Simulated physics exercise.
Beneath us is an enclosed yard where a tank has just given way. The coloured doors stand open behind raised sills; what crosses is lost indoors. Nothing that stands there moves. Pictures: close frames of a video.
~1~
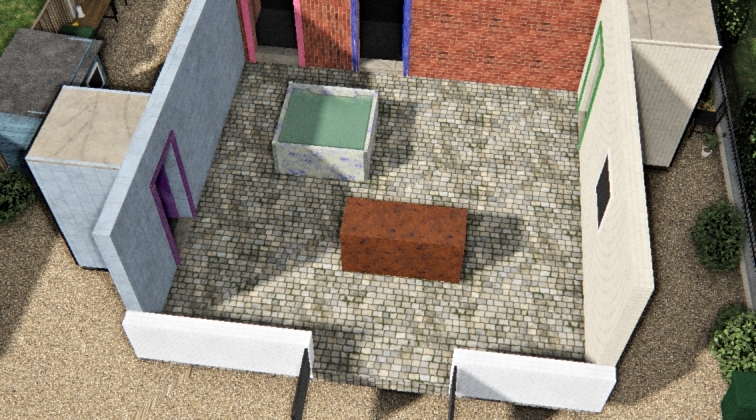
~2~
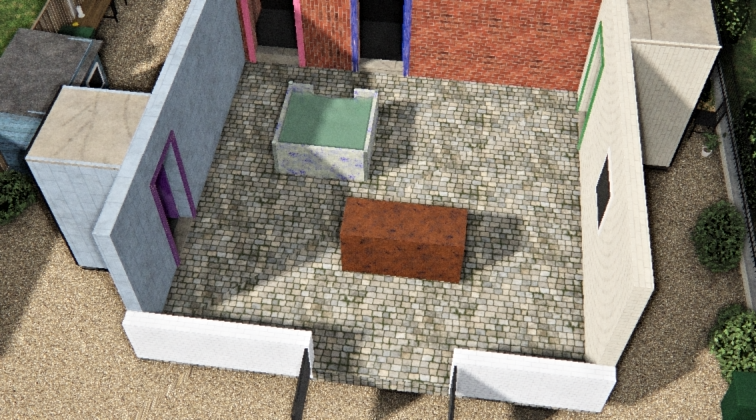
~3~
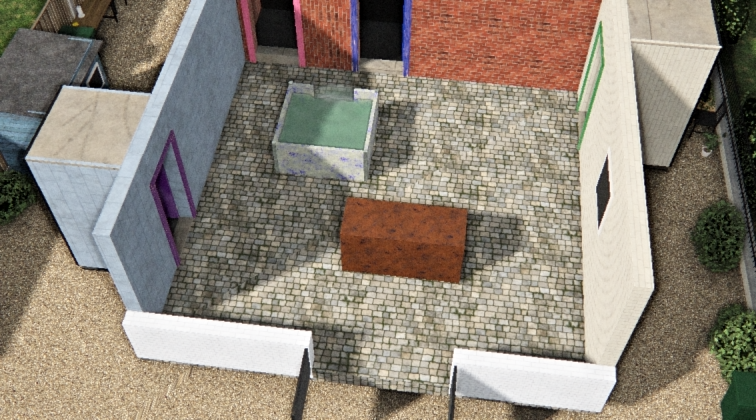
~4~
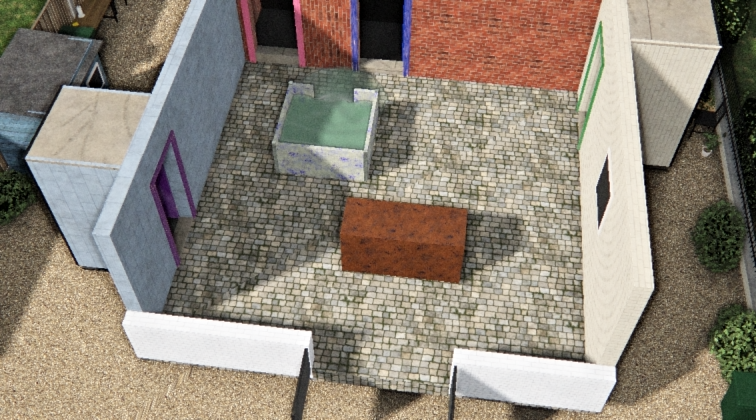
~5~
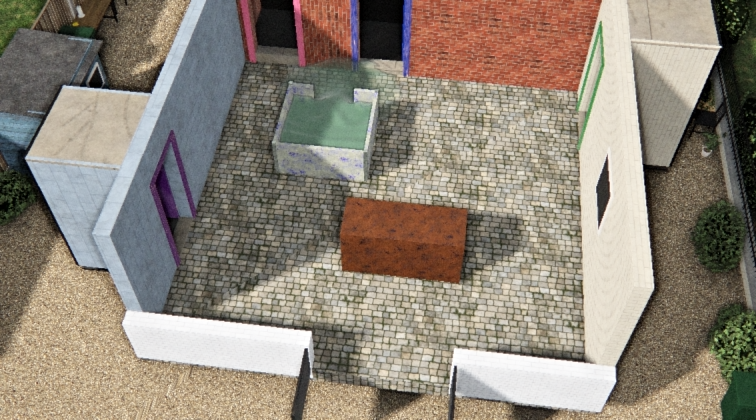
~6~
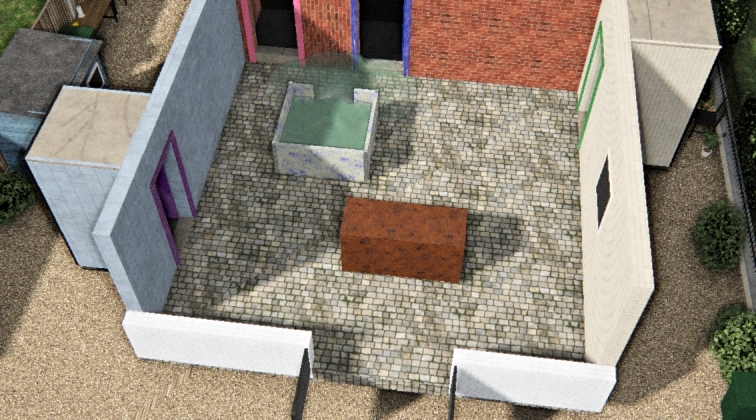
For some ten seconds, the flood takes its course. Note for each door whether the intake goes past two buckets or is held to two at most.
Purple door: At most two buckets; green door: Over two buckets; blue door: Over two buckets; pink door: At most two buckets.
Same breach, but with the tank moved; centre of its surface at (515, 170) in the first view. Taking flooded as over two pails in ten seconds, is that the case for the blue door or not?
Result for blue: It doesn't reach it.
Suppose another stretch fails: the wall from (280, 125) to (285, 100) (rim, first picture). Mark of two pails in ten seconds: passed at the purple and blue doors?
Purple door: Below the limit; blue door: Below the limit.
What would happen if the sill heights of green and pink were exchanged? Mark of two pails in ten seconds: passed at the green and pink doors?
Green: Falls short; pink: Exceeds the limit.
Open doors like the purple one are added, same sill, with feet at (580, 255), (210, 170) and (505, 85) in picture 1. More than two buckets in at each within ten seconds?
In turn: Takes less, holds, stays under.
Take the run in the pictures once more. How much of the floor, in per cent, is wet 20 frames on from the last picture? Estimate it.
Close to 45 %.
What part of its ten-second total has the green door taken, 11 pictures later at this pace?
Share at that point: Roughly 0 %.
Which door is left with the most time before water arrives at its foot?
My answer: The purple-painted one.
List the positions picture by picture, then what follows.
Still water in the water tank at (327, 120), in the first frame.
Water pours out on the water tank's far side and has run to a hidden place, in the second frame.
Water pours out on the water tank's far side and has run to (336, 87), in the third frame.
The front is at (363, 72), out from the gap on the water tank's far side, in the fourth frame.
Water pours out on the water tank's far side and has run to (390, 75), in the fifth frame.
The front is at (410, 77), out from the gap on the water tank's far side, in the sixth frame.
A moment on, water covers 10 % of the floor; the purple door not reached, the green door not reached, the blue door over two buckets in, the pink door wet at the sill, nothing in.
Next, water covers 25 % of the floor; the purple door not reached, the green door not reached, the blue door over two buckets in, the pink door wet at the sill, nothing in.
Then, water covers 45 % of the floor; the purple door wet at the sill, nothing in, the green door over two buckets in, the blue door far over two buckets in, the pink door wet at the sill, nothing in.
Later, water covers 65 % of the floor; the purple door wet at the sill, nothing in, the green door over two buckets in, the blue door far over two buckets in, the pink door wet at the sill, nothing in.
In the end, water covers 80 % of the floor; the purple door wet at the sill, nothing in, the green door far over two buckets in, the blue door far over two buckets in, the pink door wet at the sill, nothing in.
